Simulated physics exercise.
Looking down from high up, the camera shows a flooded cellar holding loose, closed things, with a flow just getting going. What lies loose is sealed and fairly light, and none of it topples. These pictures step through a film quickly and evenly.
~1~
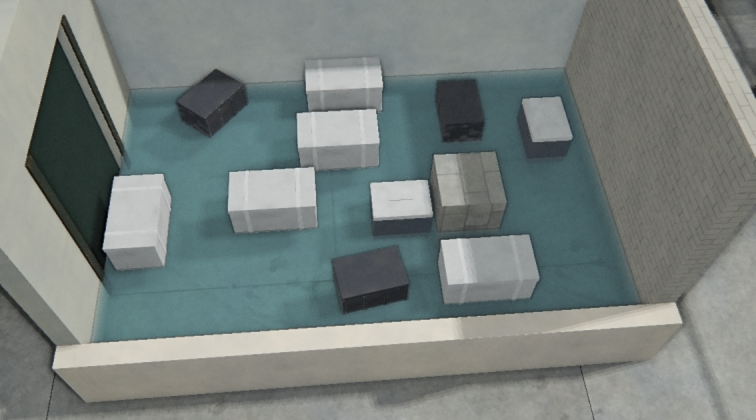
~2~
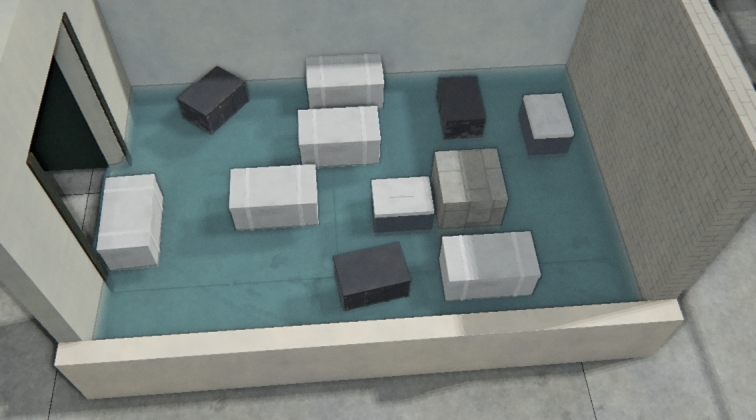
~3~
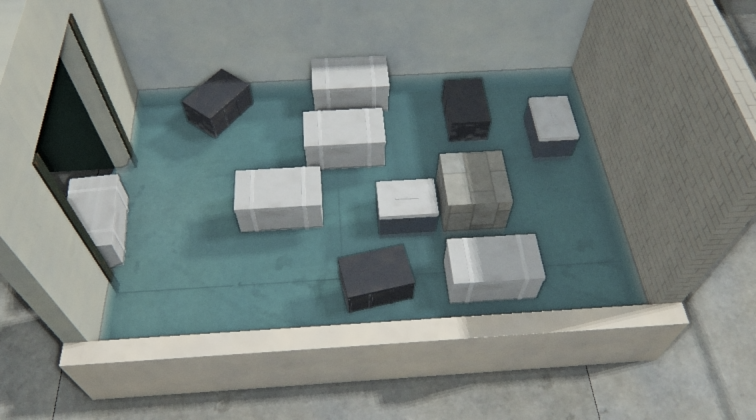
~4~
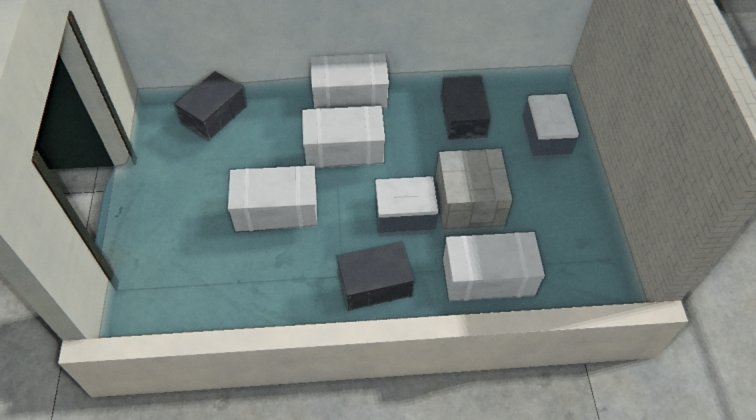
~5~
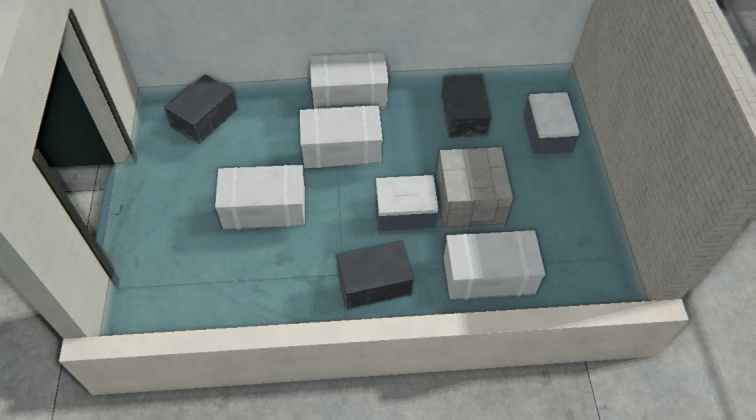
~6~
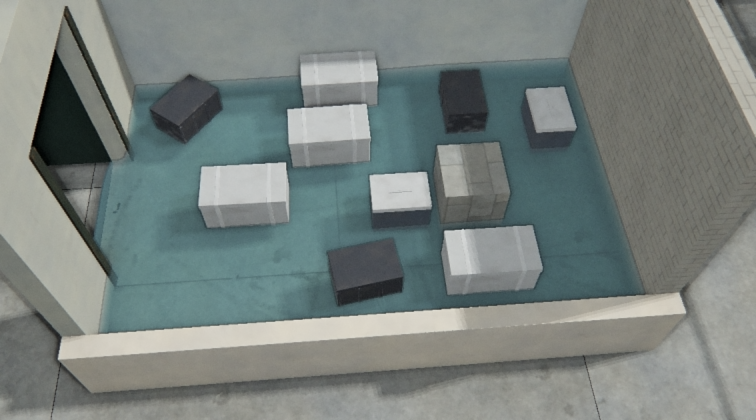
To begin with, pale and dark boxes float in a flooded, walled room as a dark door at the left opens. The white box nearest the doorway slides left and out of sight through it, and then several others drift slightly left, the middle white one most noticeably.
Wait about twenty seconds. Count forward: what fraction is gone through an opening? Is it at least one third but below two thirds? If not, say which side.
It is going to be at or above two thirds.
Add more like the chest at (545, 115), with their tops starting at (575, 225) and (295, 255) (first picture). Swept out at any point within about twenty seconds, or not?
Going one by one, I'd say it doesn't leave and then it leaves.
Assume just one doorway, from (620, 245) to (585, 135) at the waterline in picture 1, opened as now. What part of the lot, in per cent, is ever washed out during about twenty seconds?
Estimated share: Around 70 %.
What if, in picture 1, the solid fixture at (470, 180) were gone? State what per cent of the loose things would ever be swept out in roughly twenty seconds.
70%.
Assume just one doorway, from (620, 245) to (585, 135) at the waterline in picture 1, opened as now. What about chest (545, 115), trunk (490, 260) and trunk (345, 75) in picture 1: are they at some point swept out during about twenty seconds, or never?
First one flushed away, second flushed away, third flushed away.
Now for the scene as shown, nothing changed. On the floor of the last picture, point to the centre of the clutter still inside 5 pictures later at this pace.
Somewhere near (317, 191) in the last view.
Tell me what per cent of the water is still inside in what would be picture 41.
Roughly 40 in a hundred.
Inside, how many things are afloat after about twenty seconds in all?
In total, 1.
A moment on, 1 of 10 are out; 9 afloat.
Next, 4 of 10 are out; 6 afloat.
Later, 7 of 10 are out; 3 afloat.
In the end, 9 of 10 are out; 1 afloat.
